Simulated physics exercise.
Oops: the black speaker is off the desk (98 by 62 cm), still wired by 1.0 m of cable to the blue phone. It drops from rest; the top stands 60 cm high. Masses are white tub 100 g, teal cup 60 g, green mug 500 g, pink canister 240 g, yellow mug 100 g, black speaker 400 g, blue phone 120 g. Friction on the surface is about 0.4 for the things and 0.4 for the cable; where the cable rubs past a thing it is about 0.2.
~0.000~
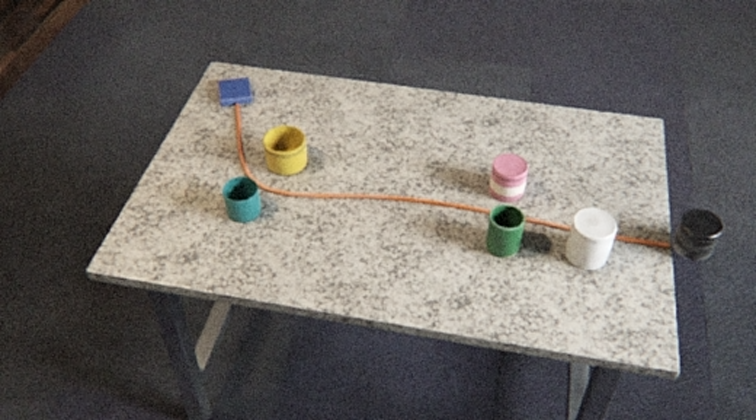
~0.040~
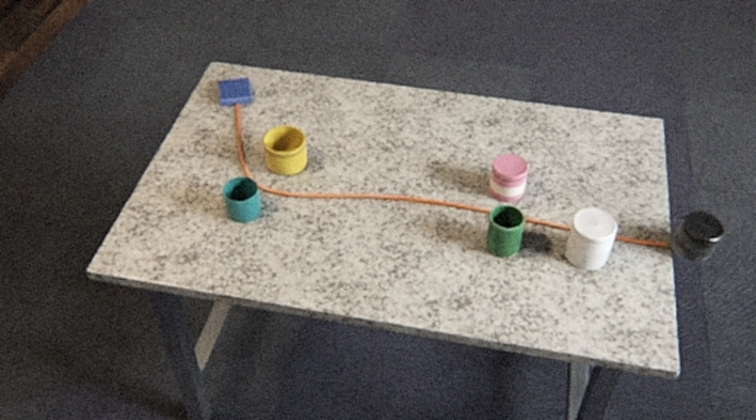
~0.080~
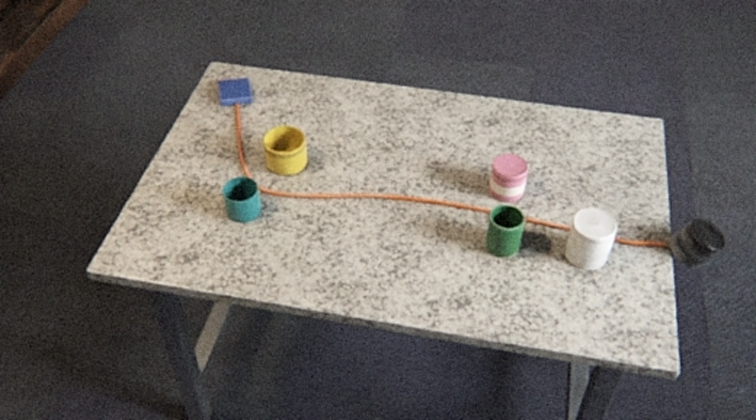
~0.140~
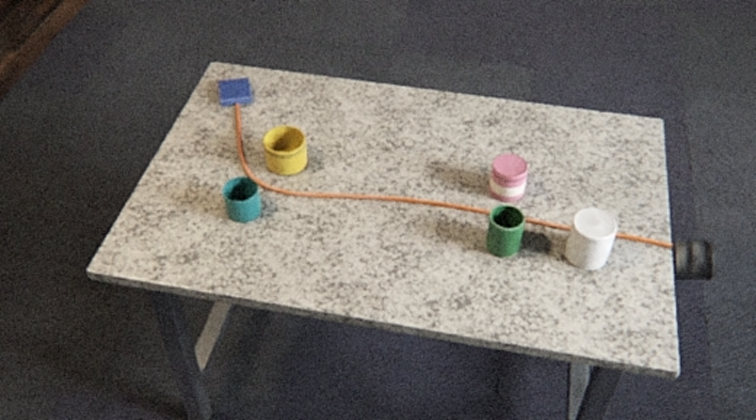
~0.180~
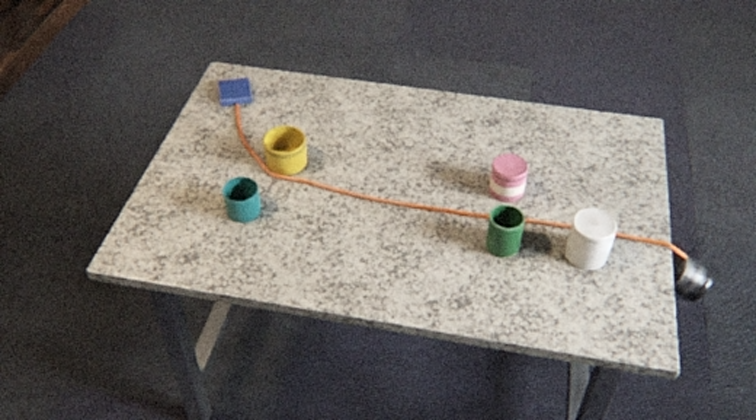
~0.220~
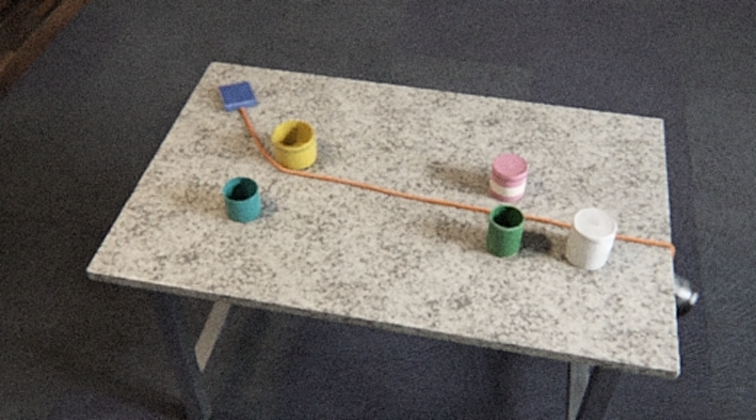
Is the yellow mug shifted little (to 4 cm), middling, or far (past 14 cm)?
Verdict: The yellow mug ends far away.
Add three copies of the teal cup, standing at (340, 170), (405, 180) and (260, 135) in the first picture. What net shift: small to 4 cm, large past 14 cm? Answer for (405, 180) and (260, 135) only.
In that order: Small, middling.
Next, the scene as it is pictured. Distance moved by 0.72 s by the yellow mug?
Yellow mug 20 cm.
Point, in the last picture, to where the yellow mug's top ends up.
Around (370, 95).
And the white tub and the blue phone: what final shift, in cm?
About: White tub 0 cm, blue phone 60 cm.
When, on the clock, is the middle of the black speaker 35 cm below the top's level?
About: 0.44 s.
By 0.5 s, the cable's tail end at (341, 154); yellow mug 20 cm off its start, blue phone 28 cm off its start, black speaker over the edge.
By 0.7 s, the cable's tail end at (482, 234); yellow mug 21 cm off its start, blue phone 59 cm off its start, black speaker over the edge.
By 1.0 s, the cable's tail end at (484, 223); yellow mug 21 cm off its start at (370, 95), blue phone 58 cm off its start at (470, 206), black speaker over the edge.
By 1.2 s, the cable's tail end at (484, 223); yellow mug 21 cm off its start, blue phone 58 cm off its start, black speaker over the edge.
By 2.4 s, the cable's tail end at (484, 223); yellow mug 21 cm off its start at (370, 95), blue phone 58 cm off its start at (470, 206), black speaker over the edge, green mug 1 cm off its start at (512, 220).
